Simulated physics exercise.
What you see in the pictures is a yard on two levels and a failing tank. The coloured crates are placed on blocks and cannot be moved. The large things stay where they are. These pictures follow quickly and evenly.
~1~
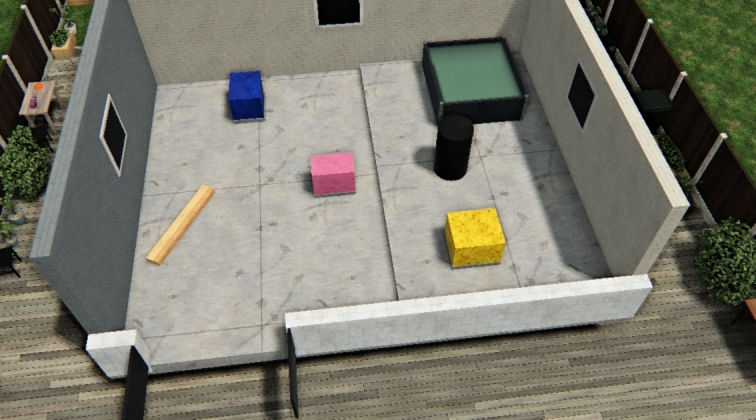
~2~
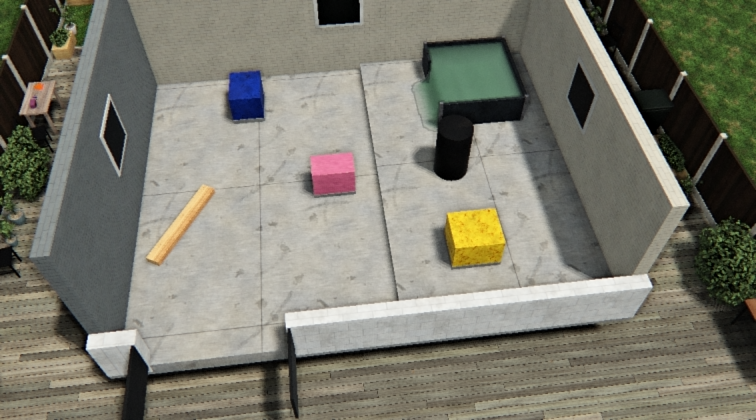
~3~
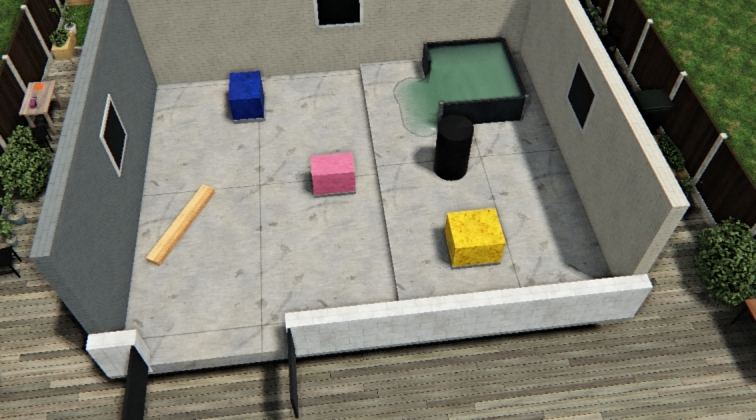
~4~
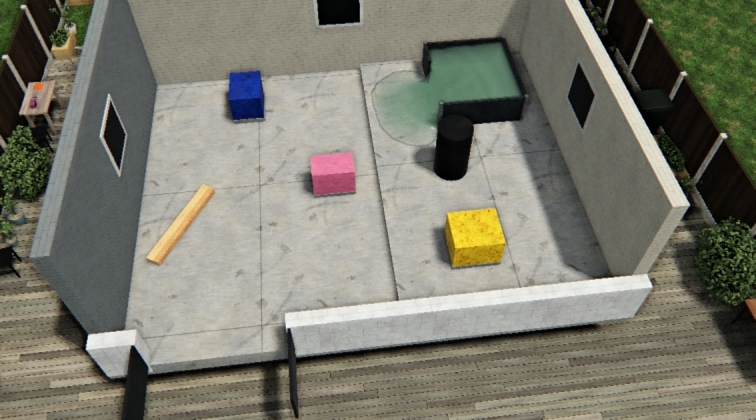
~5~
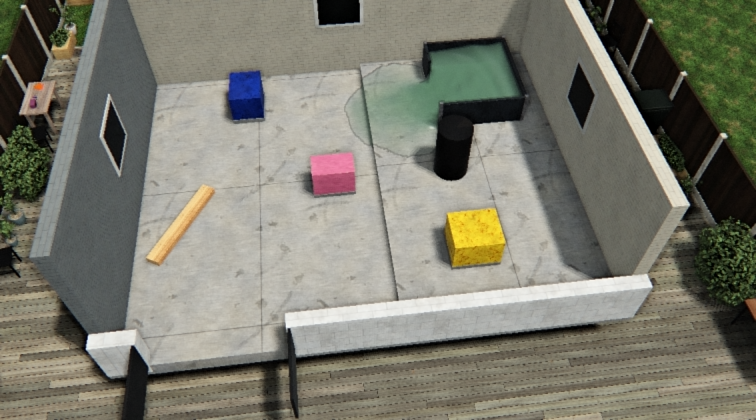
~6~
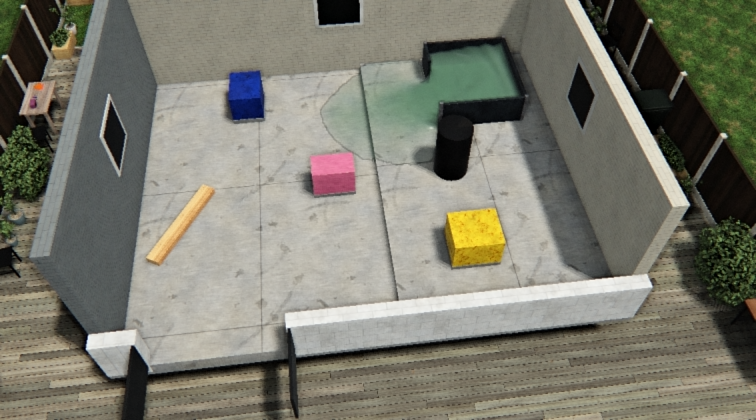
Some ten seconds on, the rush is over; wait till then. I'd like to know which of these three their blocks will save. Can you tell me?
Sure: The yellow crate comes through dry; the blue crate does get wet; the pink crate does get wet.
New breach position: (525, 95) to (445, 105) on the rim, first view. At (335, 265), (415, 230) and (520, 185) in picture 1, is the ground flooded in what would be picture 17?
Taking the points one after the other, they come out not soaked, inundated and inundated.
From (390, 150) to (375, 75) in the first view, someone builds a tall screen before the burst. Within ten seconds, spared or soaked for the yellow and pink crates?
Going one at a time, I'd say the yellow crate is inundated, and the pink crate is never reached.
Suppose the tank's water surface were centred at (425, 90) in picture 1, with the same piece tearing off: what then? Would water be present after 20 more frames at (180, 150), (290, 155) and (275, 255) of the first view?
The first spot is inundated, the second inundated, and the third not reached.
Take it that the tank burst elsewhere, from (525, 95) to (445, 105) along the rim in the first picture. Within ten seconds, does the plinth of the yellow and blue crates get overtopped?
My take: The yellow crate gets flooded, while the blue crate stays clear.
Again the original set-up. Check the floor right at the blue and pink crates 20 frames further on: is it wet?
Blue wet, pink wet.
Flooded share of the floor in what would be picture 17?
I'd say close to 35 per cent.
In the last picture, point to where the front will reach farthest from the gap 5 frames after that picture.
Pixel estimate: (223, 135).
A moment on, water covers 25 % of the floor; the yellow crate not reached, the blue crate water round its plinth, the pink crate water round its plinth.
Next, water covers 35 % of the floor; the yellow crate not reached, the blue crate water round its plinth, the pink crate water round its plinth.
Then, water covers 50 % of the floor; the yellow crate not reached, the blue crate water round its plinth, the pink crate water round its plinth.
Later, water covers 55 % of the floor; the yellow crate not reached, the blue crate water round its plinth, the pink crate water round its plinth.
In the end, water covers 65 % of the floor; the yellow crate stayed above the water, the blue crate was topped, the pink crate was topped.
